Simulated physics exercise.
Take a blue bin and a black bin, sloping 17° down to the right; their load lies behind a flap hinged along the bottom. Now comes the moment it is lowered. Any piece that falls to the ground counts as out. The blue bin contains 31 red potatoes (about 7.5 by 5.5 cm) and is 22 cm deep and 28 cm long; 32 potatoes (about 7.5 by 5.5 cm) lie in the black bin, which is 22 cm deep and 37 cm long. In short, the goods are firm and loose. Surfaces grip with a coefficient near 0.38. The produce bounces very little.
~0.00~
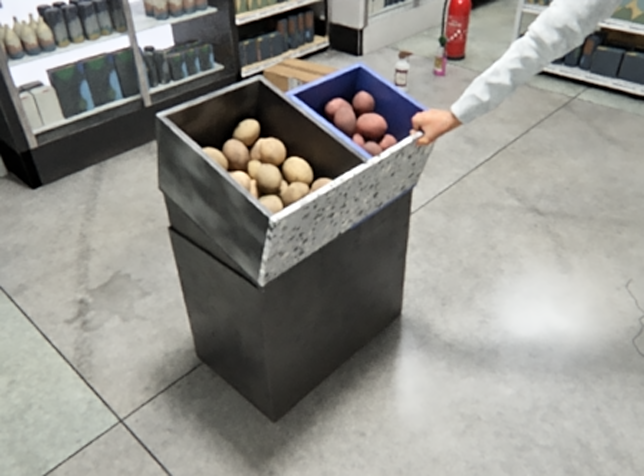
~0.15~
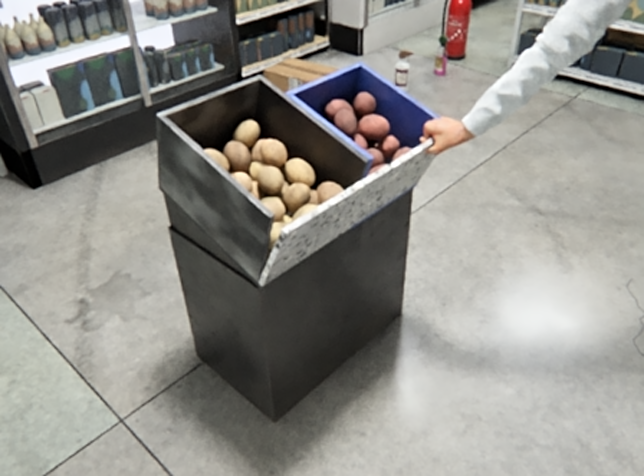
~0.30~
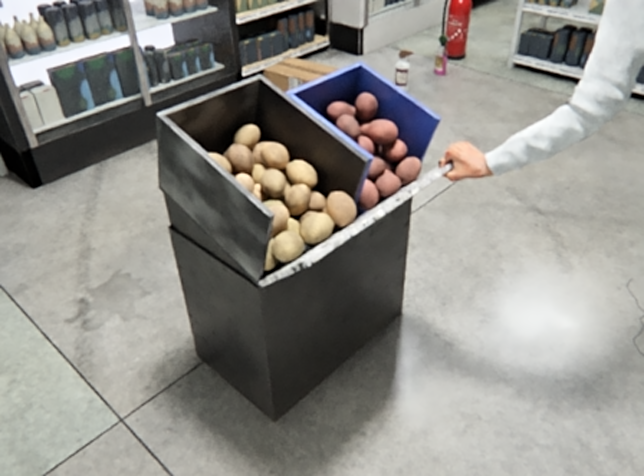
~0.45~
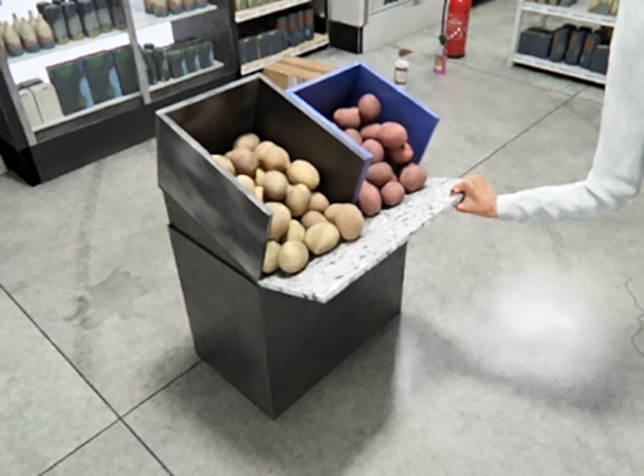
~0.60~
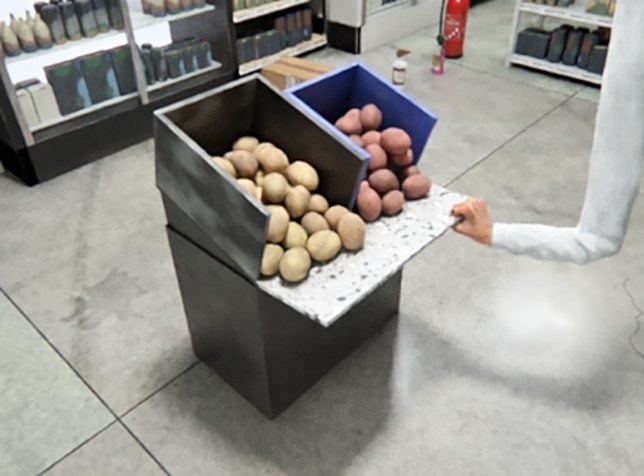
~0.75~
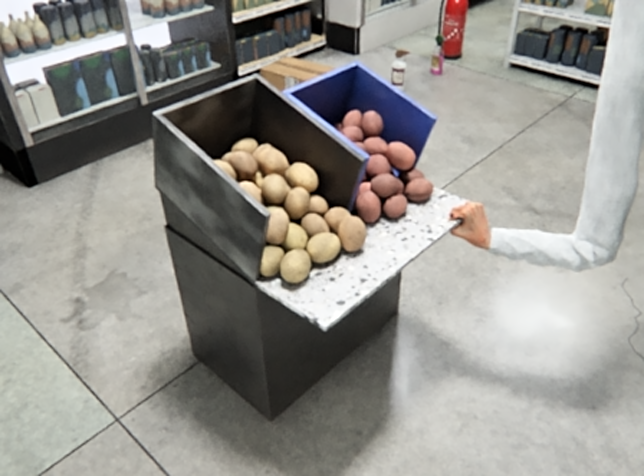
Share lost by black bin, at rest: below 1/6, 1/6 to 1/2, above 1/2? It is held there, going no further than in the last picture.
Below 1/6.
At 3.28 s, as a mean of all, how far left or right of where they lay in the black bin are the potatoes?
I'd say close to 6 cm toward the right.
After 1.15 s, blue bin 31 in, 0 out and black bin 32 in, 0 out.
After 1.66 s, blue bin 31 in, 0 out and black bin 32 in, 0 out.
After 2.37 s, blue bin 30 in, 1 out and black bin 32 in, 0 out.
Final count (at 3.28 s), blue bin 30 in, 1 out and black bin 32 in, 0 out. Asked share, 0 of 32, 0 per cent.
